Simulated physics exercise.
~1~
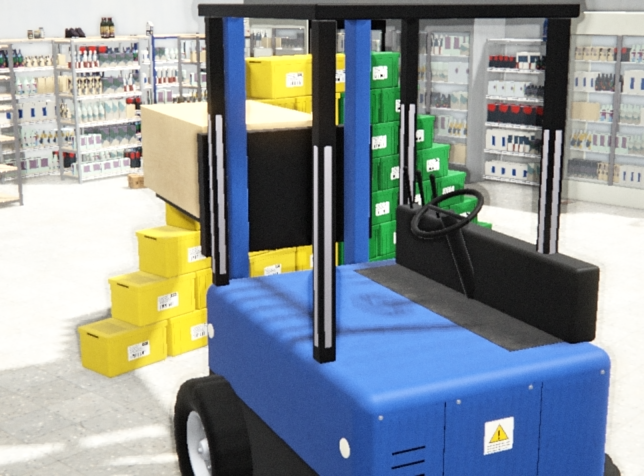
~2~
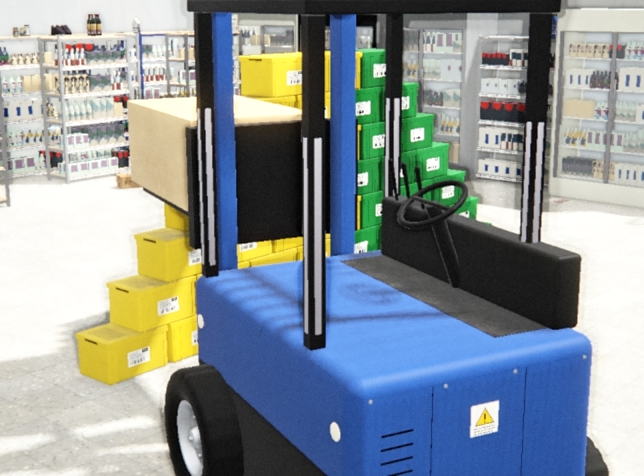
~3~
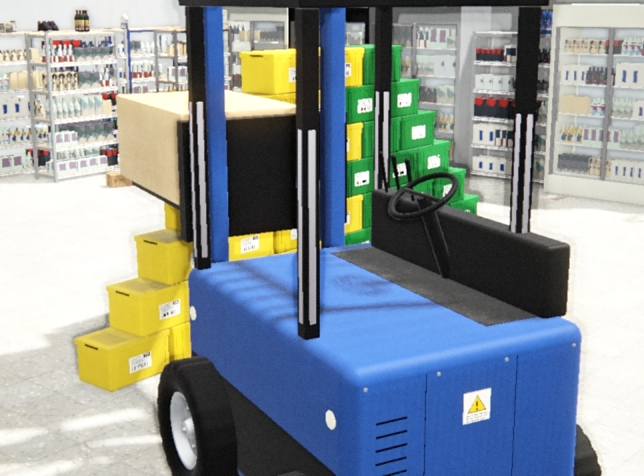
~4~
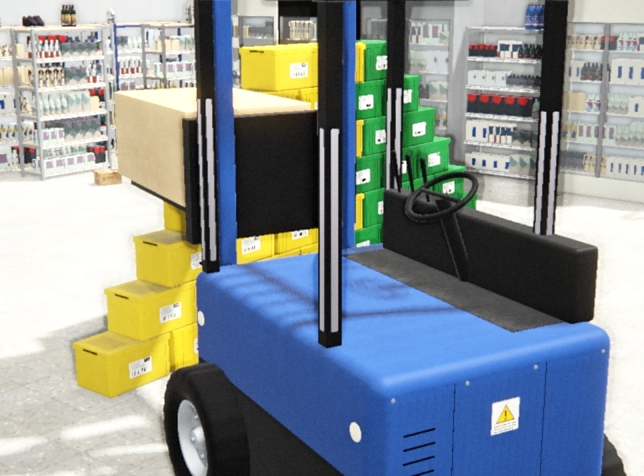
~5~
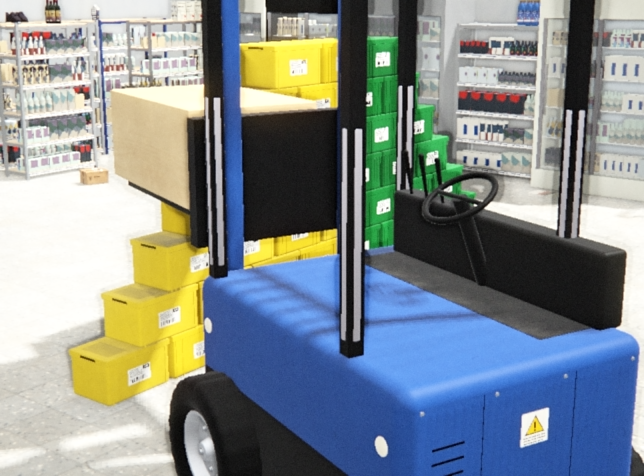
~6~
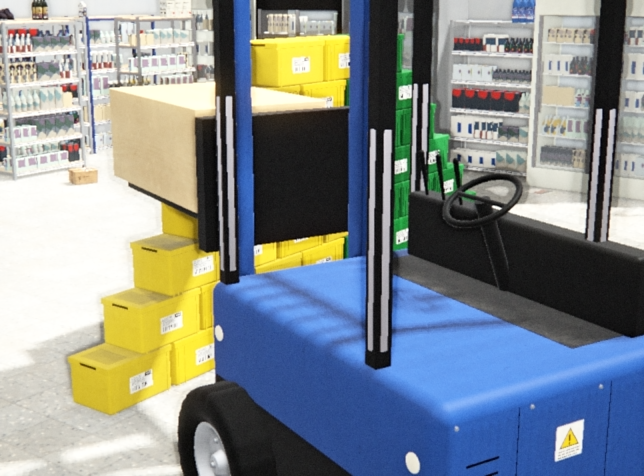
A blue forklift holds a large box against stacked yellow and green totes, which stay standing.
